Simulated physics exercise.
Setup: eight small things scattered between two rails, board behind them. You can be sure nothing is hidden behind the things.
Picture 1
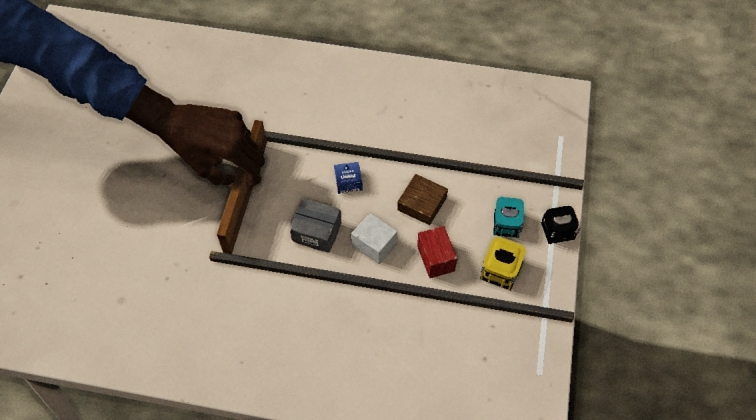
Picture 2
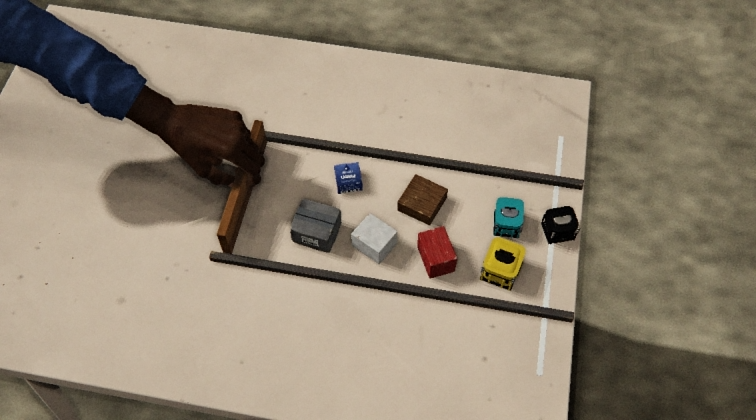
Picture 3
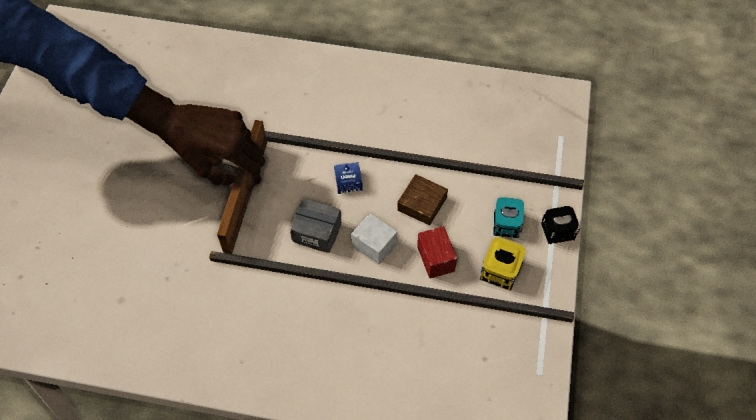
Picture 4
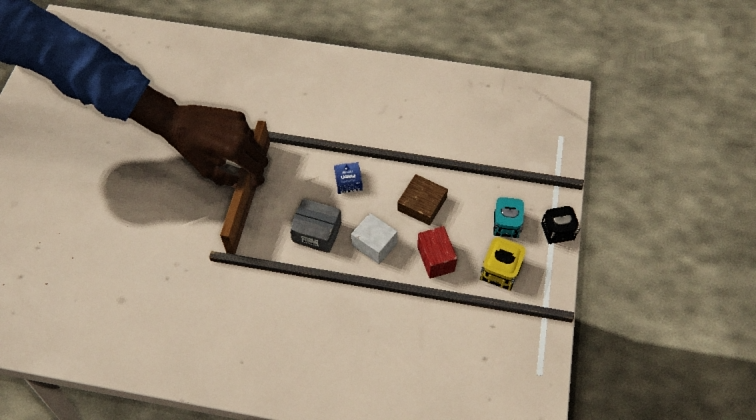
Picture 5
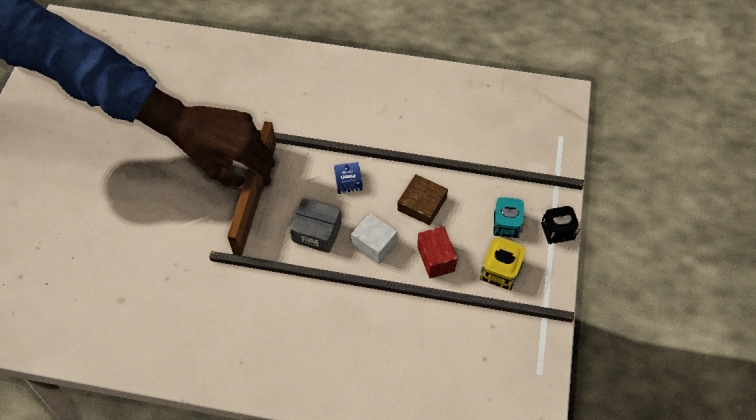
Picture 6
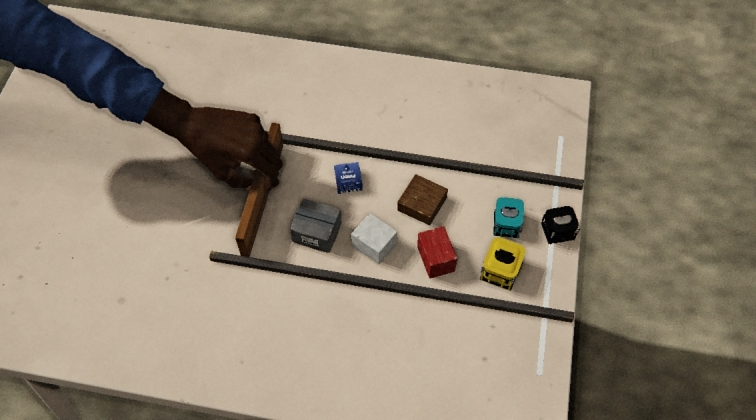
A hand slides a wooden board slightly right between two rails toward scattered small objects.
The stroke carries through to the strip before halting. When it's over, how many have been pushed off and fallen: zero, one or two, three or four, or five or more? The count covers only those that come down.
By the end, five or more have fallen.
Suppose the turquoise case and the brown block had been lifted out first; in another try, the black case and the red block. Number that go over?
Tally of falls: 4 for the first try, 4 for the second.
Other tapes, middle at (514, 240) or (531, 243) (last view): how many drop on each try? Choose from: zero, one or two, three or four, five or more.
Going through them one at a time, I'd put it at 3 or 4 and then five or over.
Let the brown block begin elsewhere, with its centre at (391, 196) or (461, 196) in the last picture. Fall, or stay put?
Place by place, it goes off; goes off.
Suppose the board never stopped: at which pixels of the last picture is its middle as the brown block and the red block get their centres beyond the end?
Points: About (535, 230) and about (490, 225).
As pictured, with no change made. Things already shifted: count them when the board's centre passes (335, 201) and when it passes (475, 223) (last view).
I count 3 first and 8 after.
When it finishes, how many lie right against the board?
It touches 2.
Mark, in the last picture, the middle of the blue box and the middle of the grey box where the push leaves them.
Final positions: Near (568, 214); near (572, 266).
Early on, none off yet; black case at rest near (560, 225); turquoise case at rest near (508, 218); yellow case at rest near (503, 263).
Finally, the number that fall off is five or more; lost, white block, brown block, red block, yellow case, turquoise case and black case.
